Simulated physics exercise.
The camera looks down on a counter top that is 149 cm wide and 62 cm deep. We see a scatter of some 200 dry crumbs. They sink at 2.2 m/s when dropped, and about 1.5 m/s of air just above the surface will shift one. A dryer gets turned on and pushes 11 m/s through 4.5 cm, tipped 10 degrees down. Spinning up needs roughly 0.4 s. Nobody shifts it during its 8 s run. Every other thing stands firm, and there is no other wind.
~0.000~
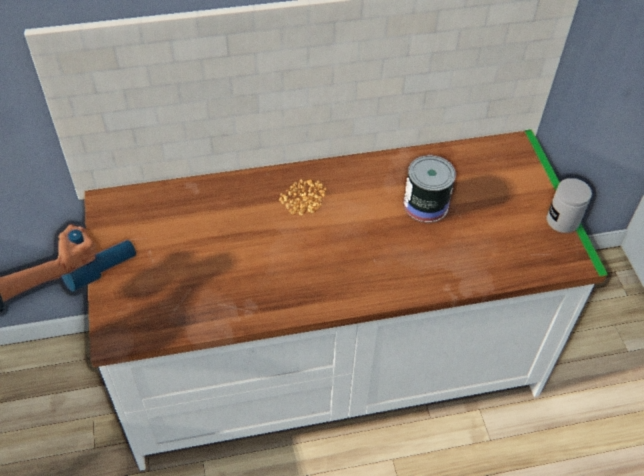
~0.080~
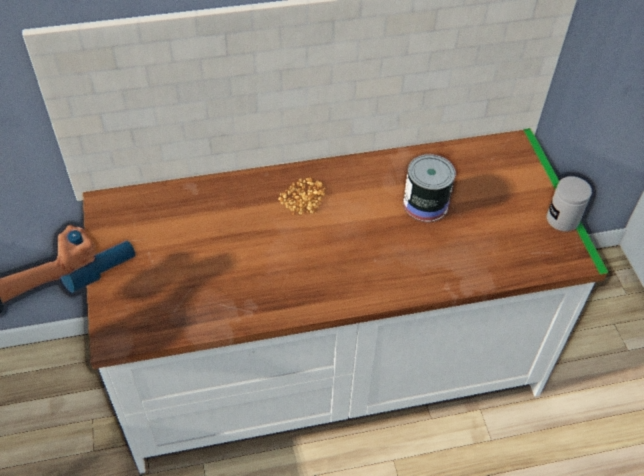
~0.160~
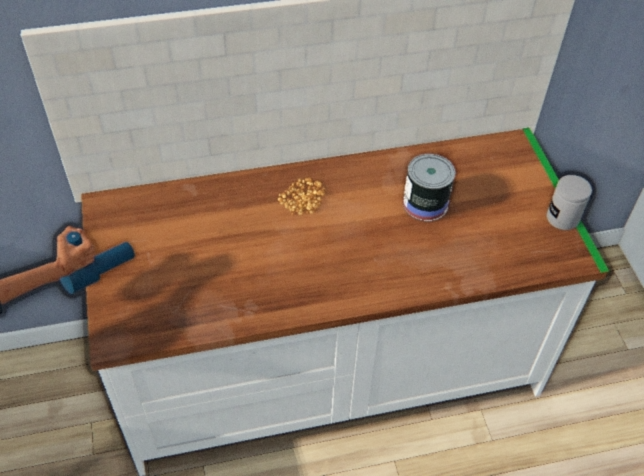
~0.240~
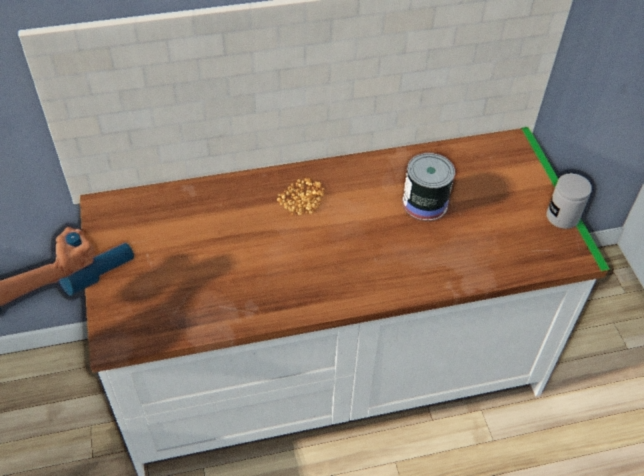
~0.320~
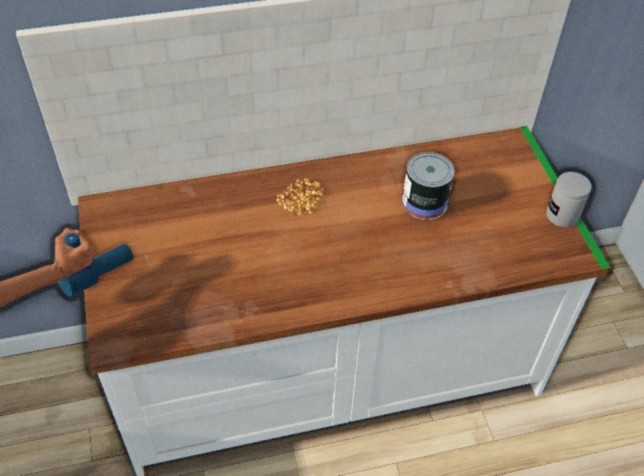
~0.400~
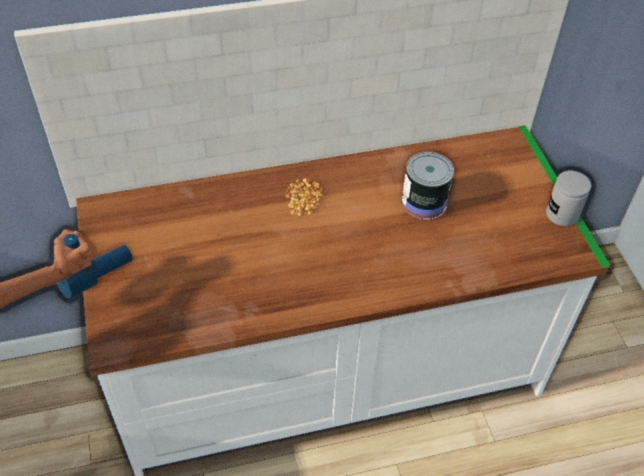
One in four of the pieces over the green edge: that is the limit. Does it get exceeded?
Over the limit: Yes.
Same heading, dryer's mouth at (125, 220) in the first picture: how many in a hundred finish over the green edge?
My estimate is close to 40 percent.
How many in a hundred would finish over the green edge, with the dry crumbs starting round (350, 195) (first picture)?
That comes to some 70 in a hundred.
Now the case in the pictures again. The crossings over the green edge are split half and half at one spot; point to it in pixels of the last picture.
At roughly pixel (534, 139).
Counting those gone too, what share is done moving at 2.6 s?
It comes to some 80 per cent.
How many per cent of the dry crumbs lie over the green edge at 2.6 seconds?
Roughly 80 in a hundred by then.
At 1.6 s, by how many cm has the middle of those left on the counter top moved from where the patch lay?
I'd say close to 60 cm.
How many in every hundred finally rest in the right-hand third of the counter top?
Something close to 15 % ends up there.
After 1.6 s, 31 % are on the move or not yet settled, 73 % are over the green edge; the middle of those still in play is near (482, 159).
After 2.6 s, 20 % are on the move or not yet settled, 82 % are over the green edge; the middle of those still in play is near (476, 163).
After 4.4 s, 16 % are on the move or not yet settled, 84 % are over the green edge; the middle of those still in play is near (486, 161).
After 8.0 s, at the end, 86 % are over the green edge.
